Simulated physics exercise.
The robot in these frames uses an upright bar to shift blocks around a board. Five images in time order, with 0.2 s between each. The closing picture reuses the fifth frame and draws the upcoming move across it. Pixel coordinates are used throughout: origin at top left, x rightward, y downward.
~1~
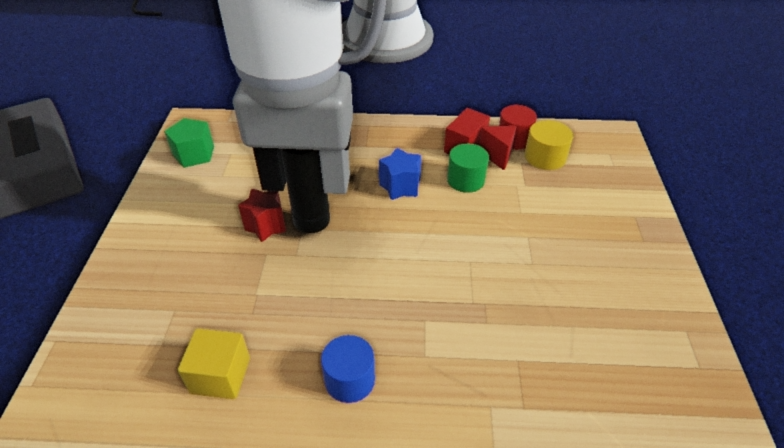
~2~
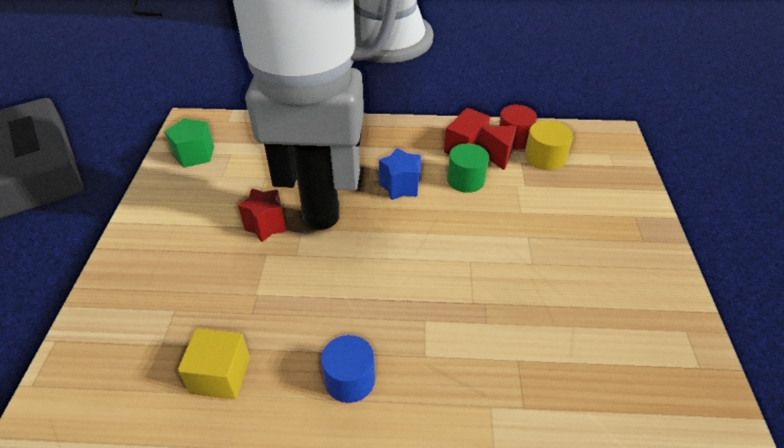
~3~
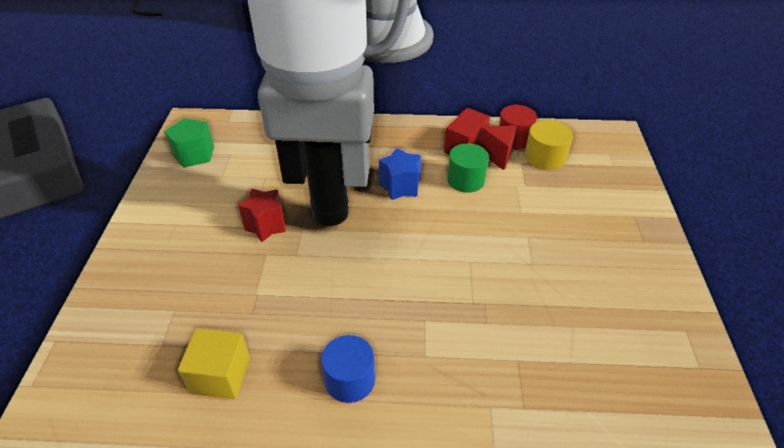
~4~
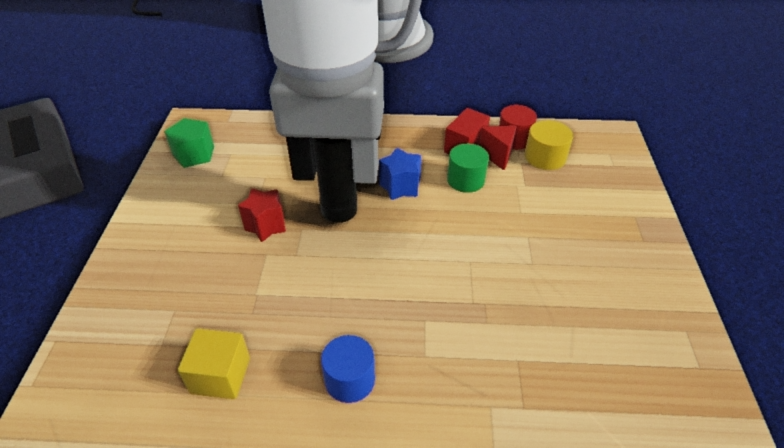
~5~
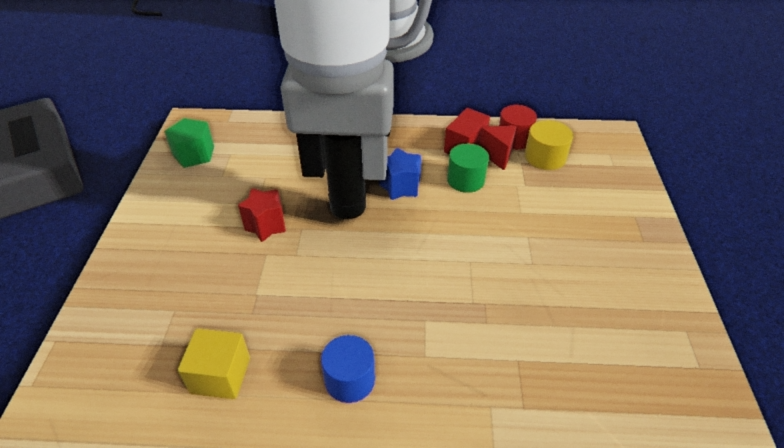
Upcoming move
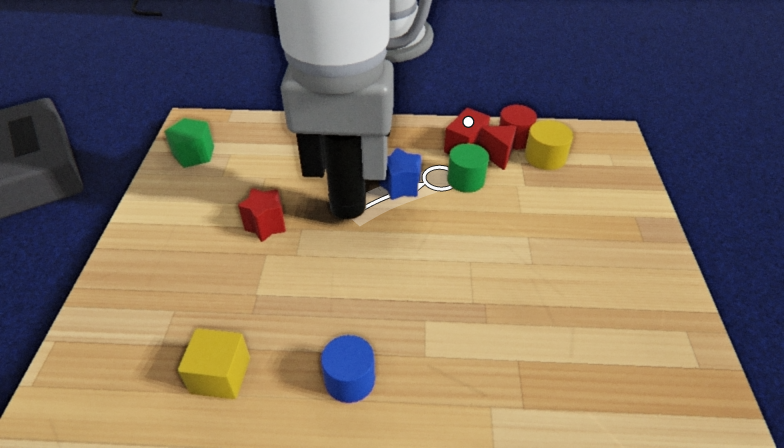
A robot arm with a black upright bar slides slowly rightward over a light wooden board, seen from above at an angle against a dark blue surface. Red and blue star-shaped blocks flank the bar, with a green block far left, red, green and yellow blocks grouped upper right, and a yellow cube and blue cylinder near the front. The bar draws close to the blue star, while the camera stays still.
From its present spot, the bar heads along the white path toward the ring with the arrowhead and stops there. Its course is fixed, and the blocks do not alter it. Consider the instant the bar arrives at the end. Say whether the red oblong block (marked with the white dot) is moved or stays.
Here the red oblong block moves off its spot.
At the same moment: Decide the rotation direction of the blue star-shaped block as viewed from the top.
It ends up turned anticlockwise.
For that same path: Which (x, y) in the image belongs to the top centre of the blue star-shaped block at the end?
Its top middle: (445, 133).
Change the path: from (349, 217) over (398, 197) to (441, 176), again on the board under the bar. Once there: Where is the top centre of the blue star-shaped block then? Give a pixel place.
The answer is (425, 134).
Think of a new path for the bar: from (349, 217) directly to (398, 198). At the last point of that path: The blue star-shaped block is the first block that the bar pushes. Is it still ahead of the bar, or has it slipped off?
At the end of the path, the bar is still pushing the blue star-shaped block ahead of it.
The line goes from (349, 217) over (394, 194) to (440, 178); the dot is on the red oblong block.
On the path given first. One third of the way, bar (380, 191); blue star-shaped block (405, 159).
Two thirds of the way, bar (410, 180); blue star-shaped block (427, 146), turned 30° anticlockwise.
At the end, bar (441, 169); blue star-shaped block (445, 133), turned 55° anticlockwise; red oblong block (473, 117), turned 15° clockwise; green circular block (479, 154); red triangular block unmoved; red circular block unmoved.
